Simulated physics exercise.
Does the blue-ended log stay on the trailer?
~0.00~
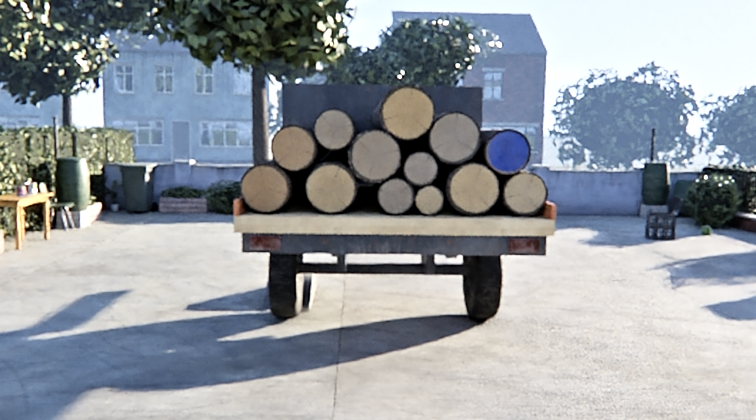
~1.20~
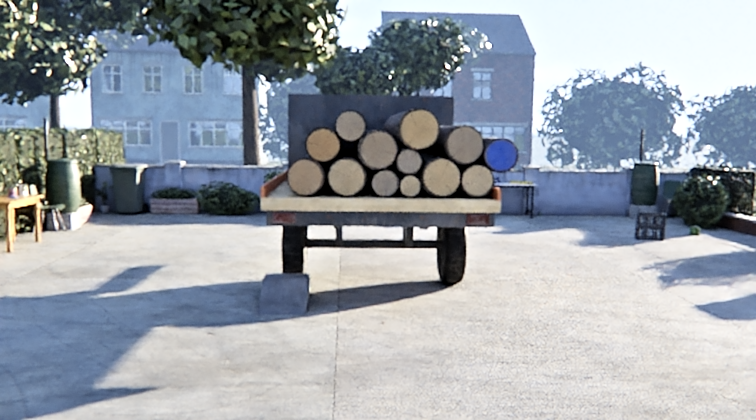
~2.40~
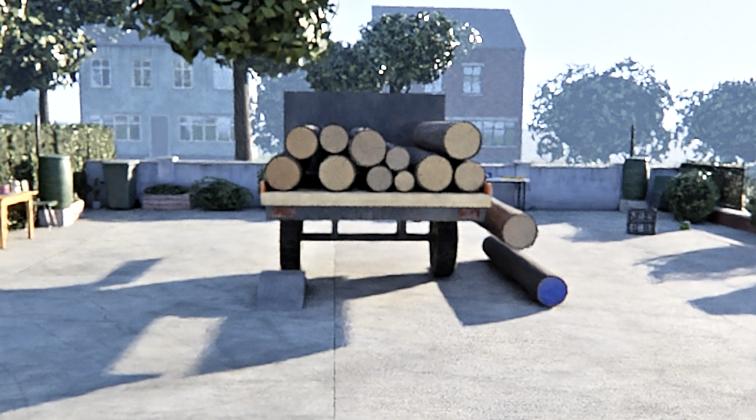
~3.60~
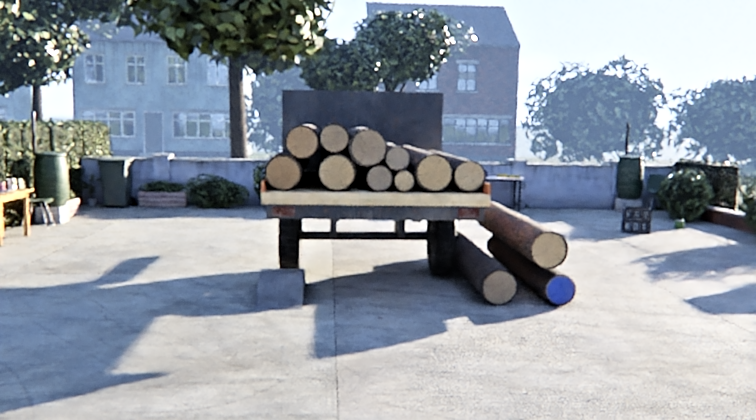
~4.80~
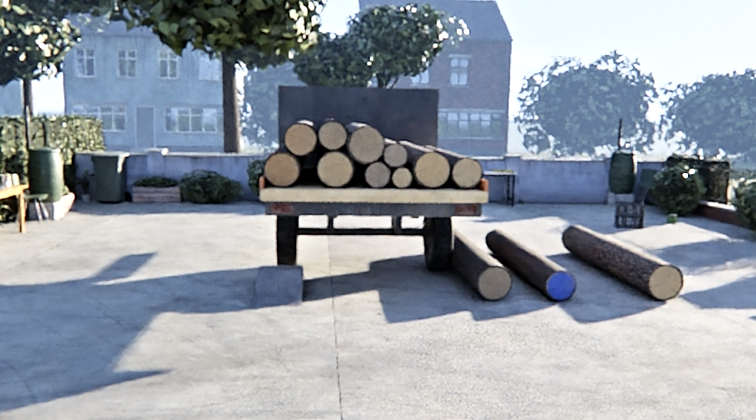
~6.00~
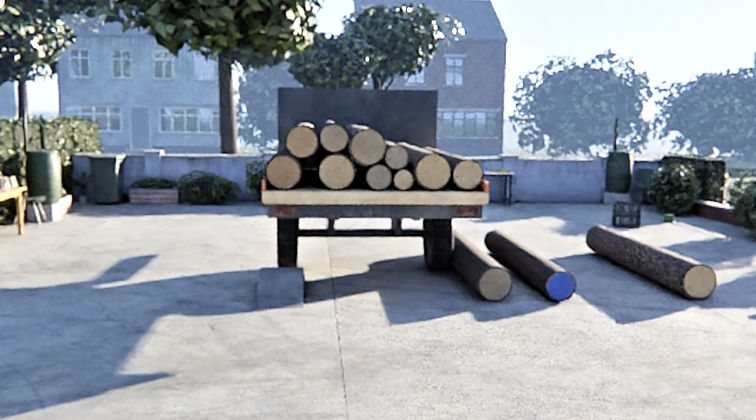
No, it drops over the right side of the trailer and ends up lying on the ground.
